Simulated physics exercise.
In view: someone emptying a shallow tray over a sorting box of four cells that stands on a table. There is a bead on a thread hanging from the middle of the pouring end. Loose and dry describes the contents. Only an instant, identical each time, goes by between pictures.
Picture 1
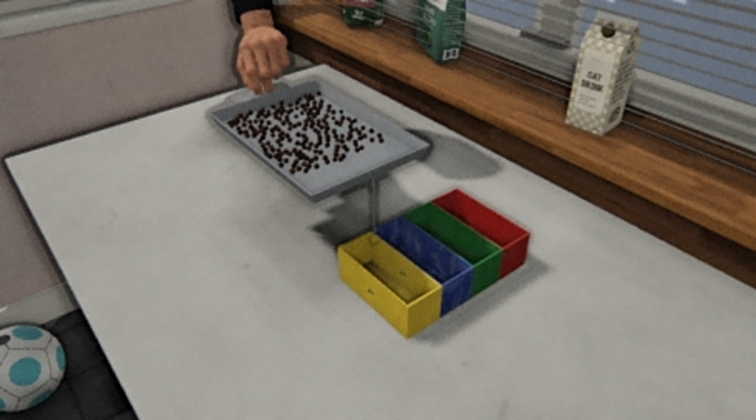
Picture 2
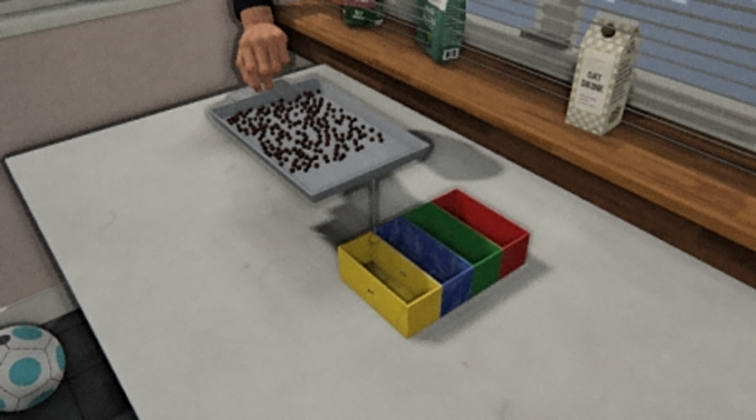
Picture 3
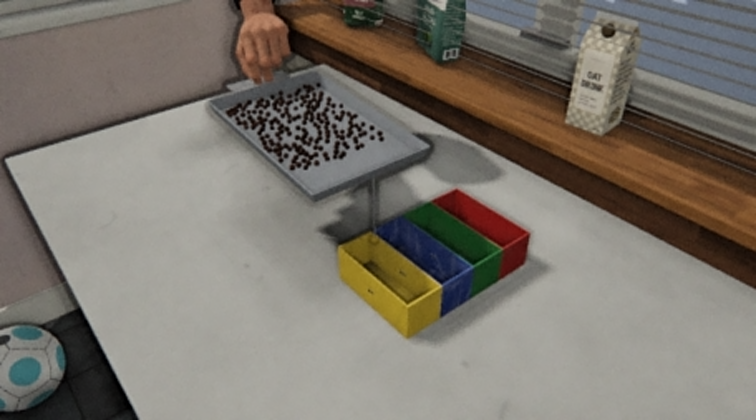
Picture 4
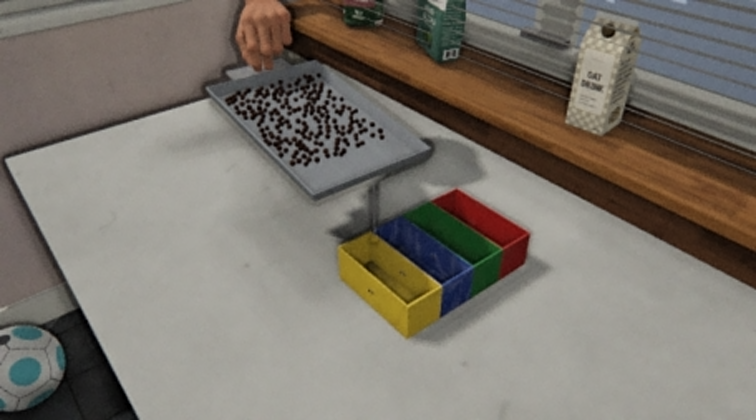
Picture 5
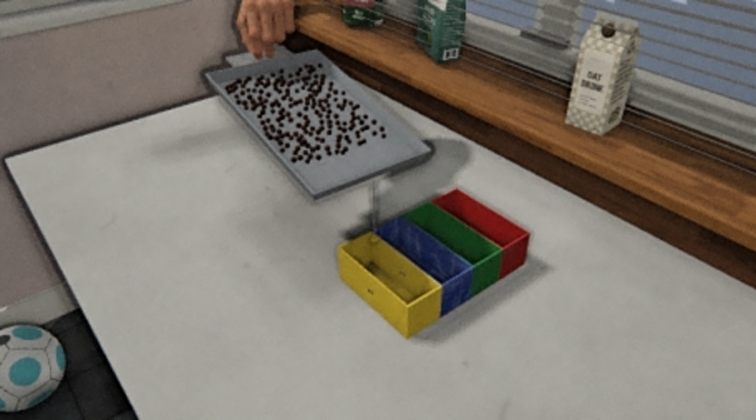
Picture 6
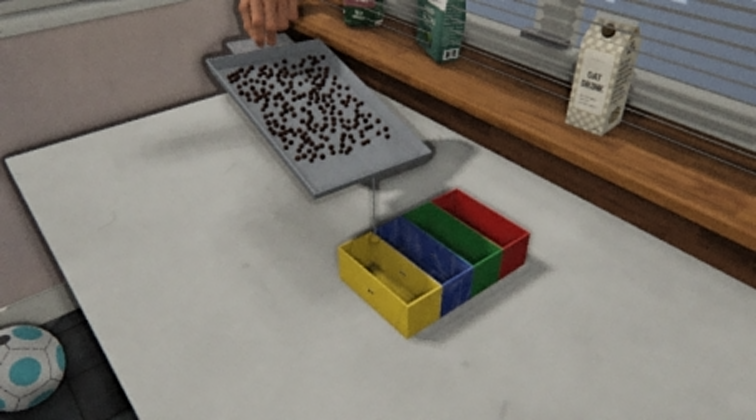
At the start, a hand holds a shallow grey tray of small dark berries level above a white table, beside a box with yellow, blue, green and red cells. The hand then raises the back of the tray, slightly at first and then more steeply, and the berries begin shifting across it.
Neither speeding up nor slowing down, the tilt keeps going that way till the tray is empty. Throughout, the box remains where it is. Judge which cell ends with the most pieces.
The blue cell ends with the most.
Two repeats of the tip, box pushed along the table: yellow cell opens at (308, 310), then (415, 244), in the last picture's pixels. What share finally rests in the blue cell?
It comes to roughly 0 per cent in one try and roughly 30 per cent in the next.
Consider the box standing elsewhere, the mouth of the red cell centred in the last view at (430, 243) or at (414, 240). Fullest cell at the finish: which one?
Attempt 1 - the cell in red; attempt 2 - the red cell.
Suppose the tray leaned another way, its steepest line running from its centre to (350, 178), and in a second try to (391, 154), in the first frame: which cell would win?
The first time it is that yellow cell, and the second time it is the green one.
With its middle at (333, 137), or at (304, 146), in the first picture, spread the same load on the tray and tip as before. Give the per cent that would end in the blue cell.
First case: Some 50 %; second case: Some 40 %.
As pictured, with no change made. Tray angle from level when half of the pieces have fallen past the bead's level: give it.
About 90 degrees.
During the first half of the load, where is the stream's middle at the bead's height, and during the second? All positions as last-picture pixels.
First near (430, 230), later near (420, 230).
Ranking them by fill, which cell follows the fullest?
Next after the leader comes the green one.
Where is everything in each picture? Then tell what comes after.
In the first picture, corners of the pouring end (313, 191) and (423, 144), level; middle of the load (305, 129), allspice berries; bead on its thread (375, 239); yellow cell (424, 309); blue cell (456, 289); green cell (486, 271); red cell (514, 254).
In the second picture, corners of the pouring end (313, 191) and (423, 145), level; middle of the load (305, 127).
In the third picture, corners of the pouring end (314, 190) and (424, 146), tipped barely, lowest at the right corner; middle of the load (304, 123).
In the fourth picture, corners of the pouring end (315, 190) and (424, 147), tipped a little, lowest at the right corner; middle of the load (305, 115).
In the fifth picture, corners of the pouring end (316, 189) and (425, 149), tipped a little, lowest at the right corner; middle of the load (306, 109).
In the sixth picture, corners of the pouring end (317, 189) and (425, 150), tipped clearly, lowest at the right corner; middle of the load (310, 103), roughly two thirds on the move; yellow cell (424, 309); blue cell (456, 289); green cell (486, 271); red cell (514, 254).
Just after the last frame, tray tipped steeply; roughly two thirds on the tray; about a tenth in the blue cell; about a tenth in the green cell; just a few in the yellow cell; just a few in the red cell; about a tenth falling or outside the box.
A moment on, tray tipped past a quarter turn; just a few on the tray; roughly half in the blue cell; roughly a quarter in the green cell; about a tenth in the yellow cell; just a few in the red cell; about a tenth falling or outside the box.
Further on, tray tipped past a quarter turn; roughly half in the blue cell; roughly a third in the green cell; about a tenth in the yellow cell; just a few in the red cell; just a few falling or outside the box.
When it is over, tray tipped past a quarter turn; roughly half in the blue cell; roughly a third in the green cell; about a tenth in the yellow cell; just a few in the red cell; just a few outside the box.
